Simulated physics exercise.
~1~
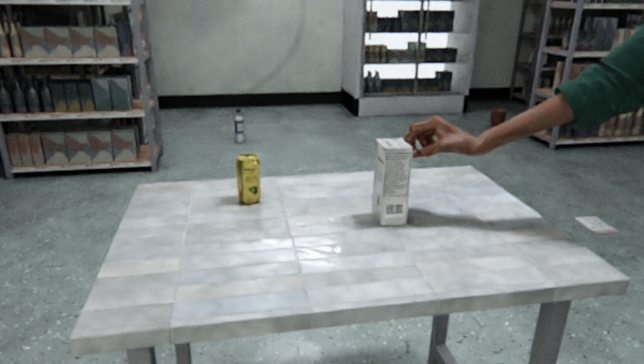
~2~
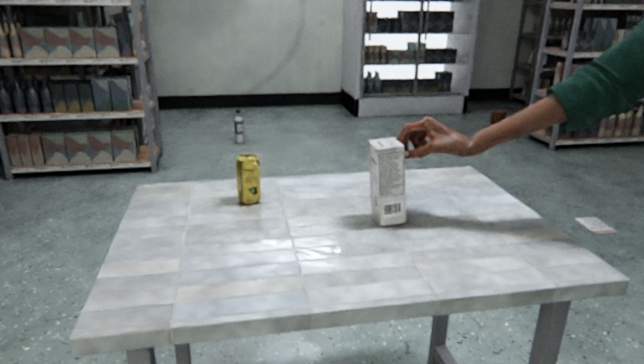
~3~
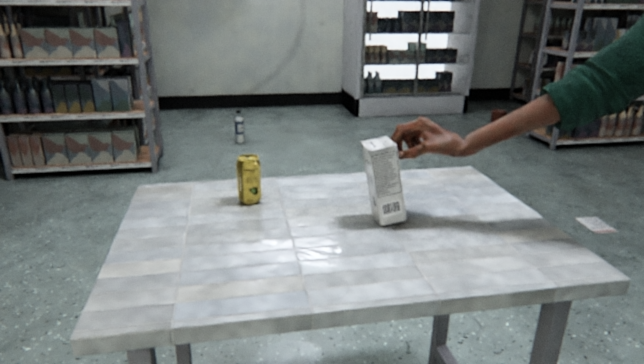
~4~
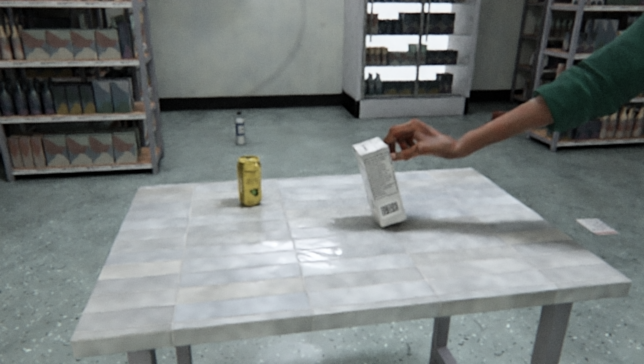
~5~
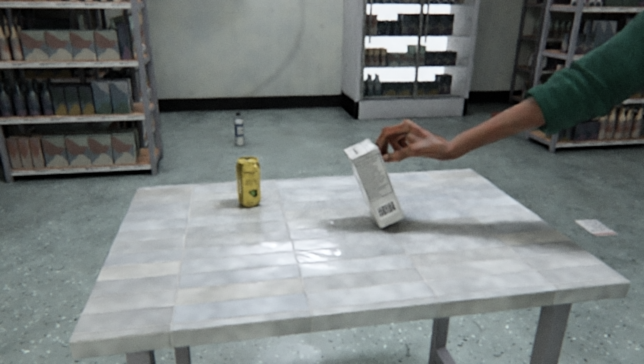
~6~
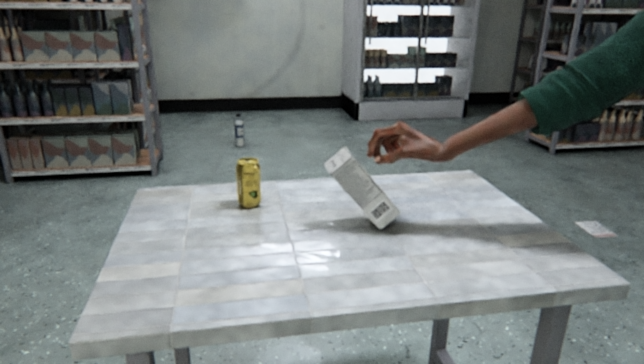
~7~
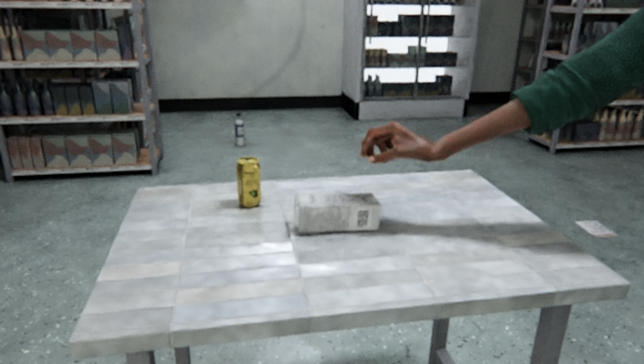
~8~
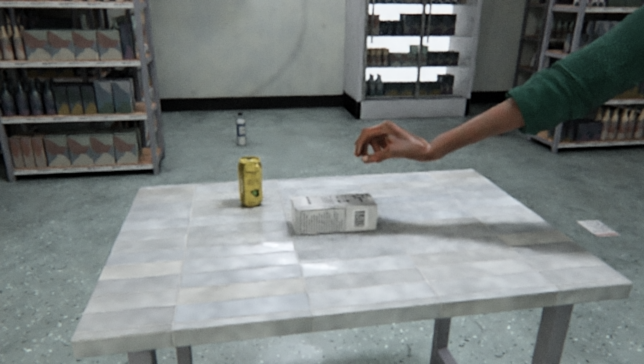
In this clip, a hand in a green sleeve pushes the top of an upright white carton on a tiled table, tilting it leftward until it topples and lies on its side, while a yellow can nearby stays standing.
